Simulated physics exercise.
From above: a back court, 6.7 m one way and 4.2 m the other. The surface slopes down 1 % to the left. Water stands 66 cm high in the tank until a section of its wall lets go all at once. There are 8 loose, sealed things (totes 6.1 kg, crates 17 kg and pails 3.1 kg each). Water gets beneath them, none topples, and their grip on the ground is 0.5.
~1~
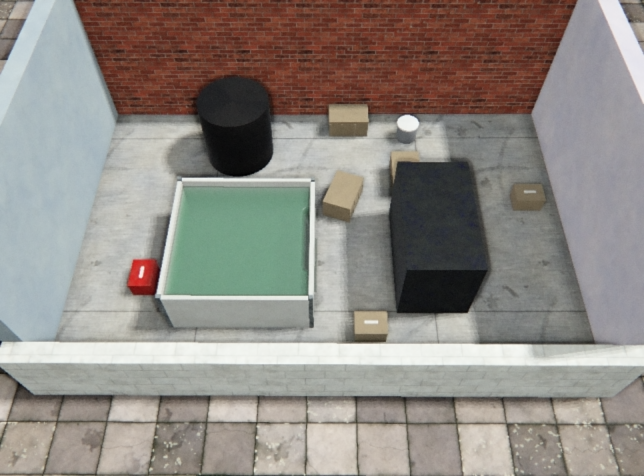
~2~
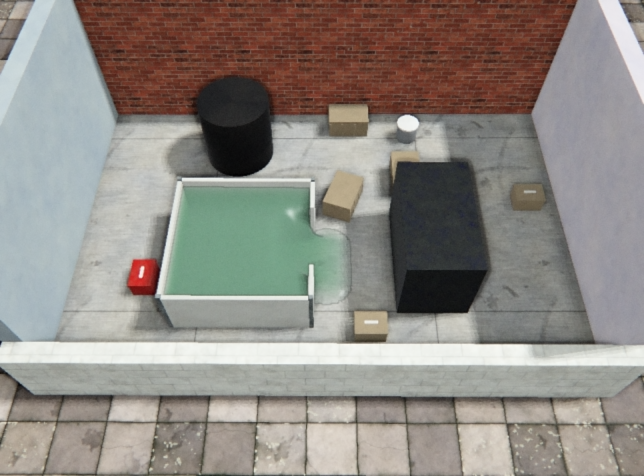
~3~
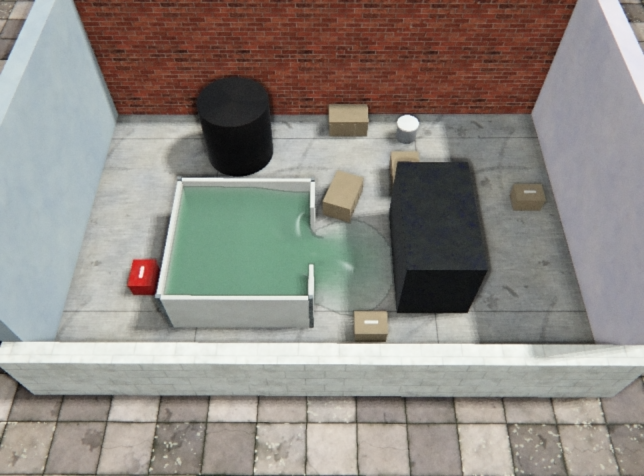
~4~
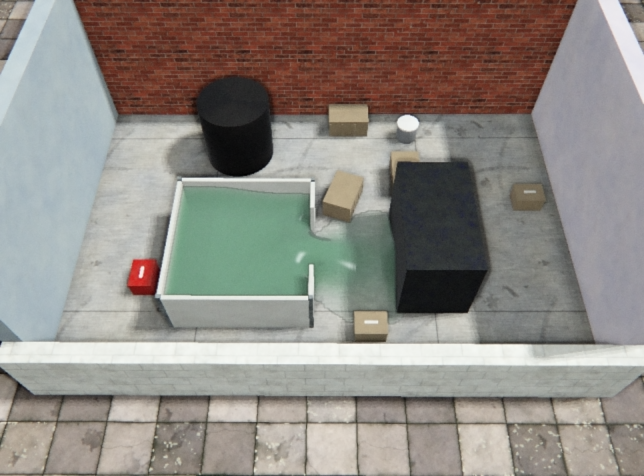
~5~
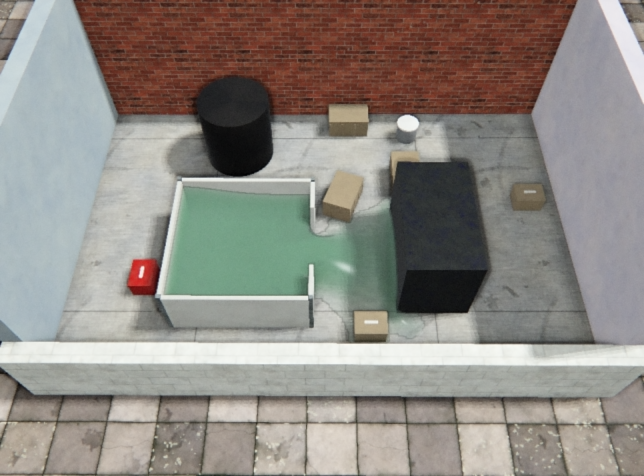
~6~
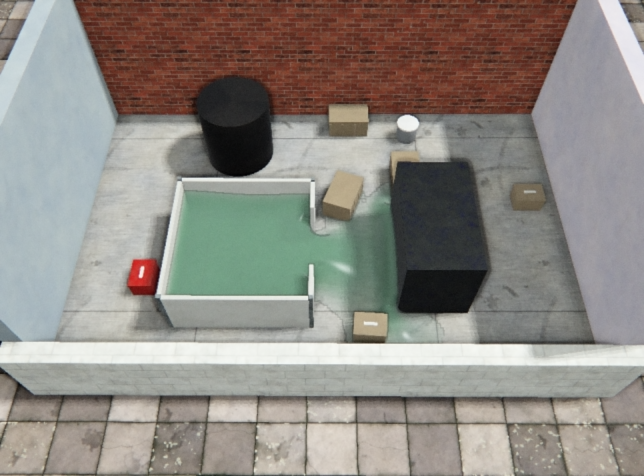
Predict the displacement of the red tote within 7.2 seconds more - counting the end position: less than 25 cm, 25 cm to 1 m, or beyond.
The red tote barely shifts.
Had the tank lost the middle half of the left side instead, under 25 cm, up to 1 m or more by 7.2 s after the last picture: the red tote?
In that case the red tote travels far.
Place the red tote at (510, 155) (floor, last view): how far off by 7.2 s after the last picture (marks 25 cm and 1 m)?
It travels far.
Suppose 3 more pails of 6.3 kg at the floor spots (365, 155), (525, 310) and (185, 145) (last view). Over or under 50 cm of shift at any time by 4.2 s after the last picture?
In turn: Over, past it, less.
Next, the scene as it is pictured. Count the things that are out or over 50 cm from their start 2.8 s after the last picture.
By then 4.
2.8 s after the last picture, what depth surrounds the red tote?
About 0 cm.
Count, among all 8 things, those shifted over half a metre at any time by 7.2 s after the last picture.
That makes 7.
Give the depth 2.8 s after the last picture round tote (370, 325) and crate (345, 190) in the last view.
Roughly 15 and 2 cm.
Then, 0.9 s after the last picture the red tote is near (142, 272), 0.0 m from its start, aground; 0 afloat.
Then, 2.8 s after the last picture the red tote is near (142, 272), 0.0 m from its start, aground; 3 afloat.
Then, 4.8 s after the last picture the red tote is near (142, 272), 0.0 m from its start, aground; 5 afloat.
Then, 7.2 s after the last picture the red tote is near (142, 272), 0.0 m from its start, aground; 7 afloat.
